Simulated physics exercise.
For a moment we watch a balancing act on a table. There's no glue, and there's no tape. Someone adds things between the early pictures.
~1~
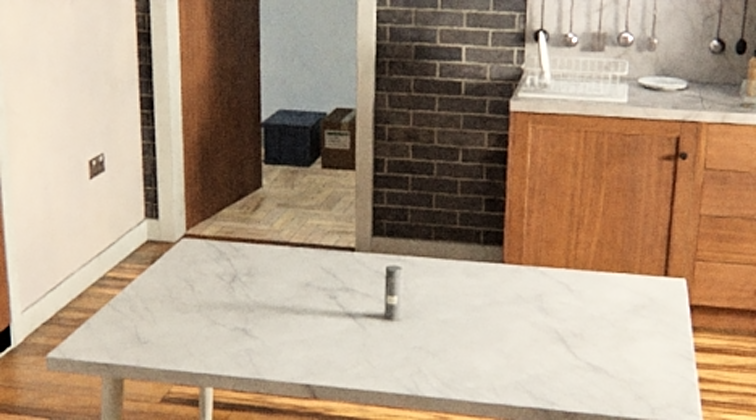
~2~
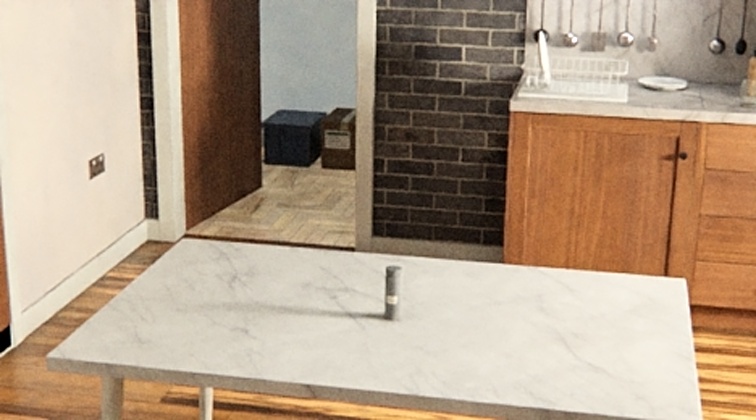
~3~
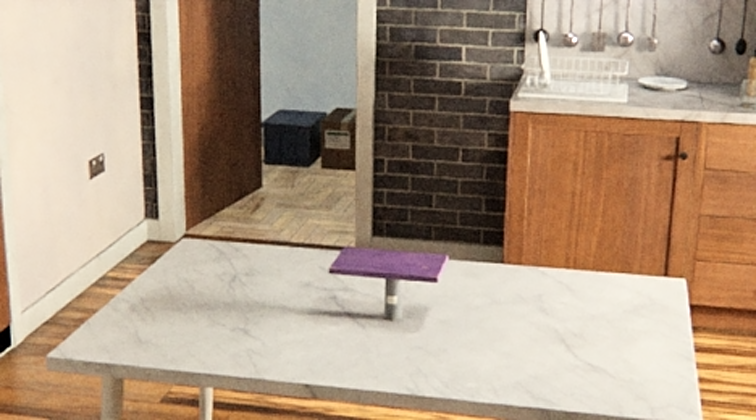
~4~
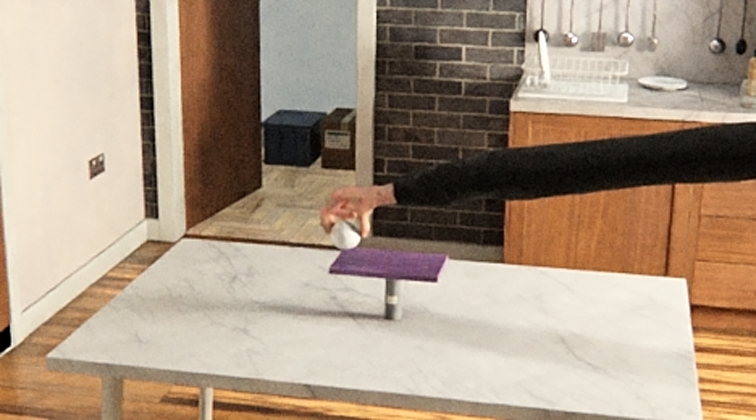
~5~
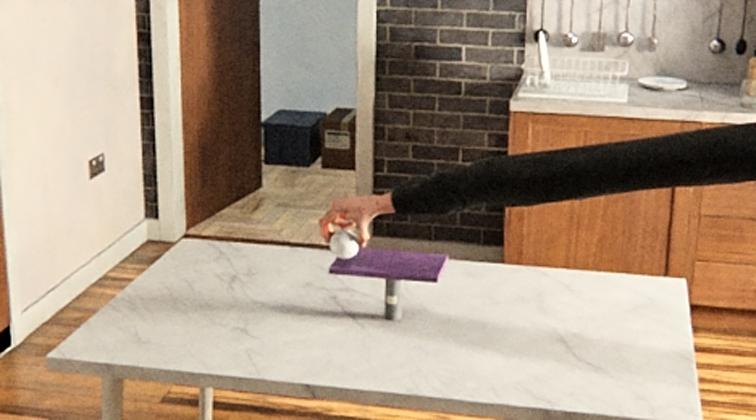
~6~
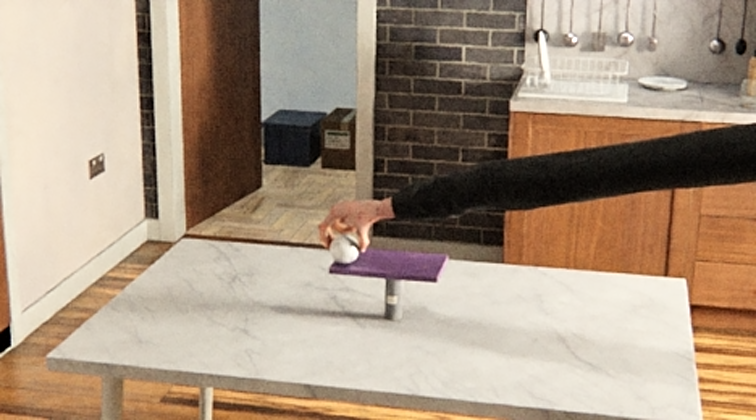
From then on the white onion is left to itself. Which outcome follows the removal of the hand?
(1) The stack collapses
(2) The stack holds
The answer is 1.
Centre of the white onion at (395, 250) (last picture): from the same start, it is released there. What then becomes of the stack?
The stack then stays standing.
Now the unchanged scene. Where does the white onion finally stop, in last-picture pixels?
Look around (334, 307) in the final frame.
Then, 0.40 s past the last view, white onion now fallen; purple board rocked 72° from its first pose.
Then, 0.80 s past the last view, purple board now fallen; grey shaker rocked 38° from its first pose.
Then, 0.90 s past the last view, grey shaker now fallen.
Finally, fallen, purple board, white onion and grey shaker. Final places as the last picture's camera would see them, white onion near (334, 307). The stack comes apart.
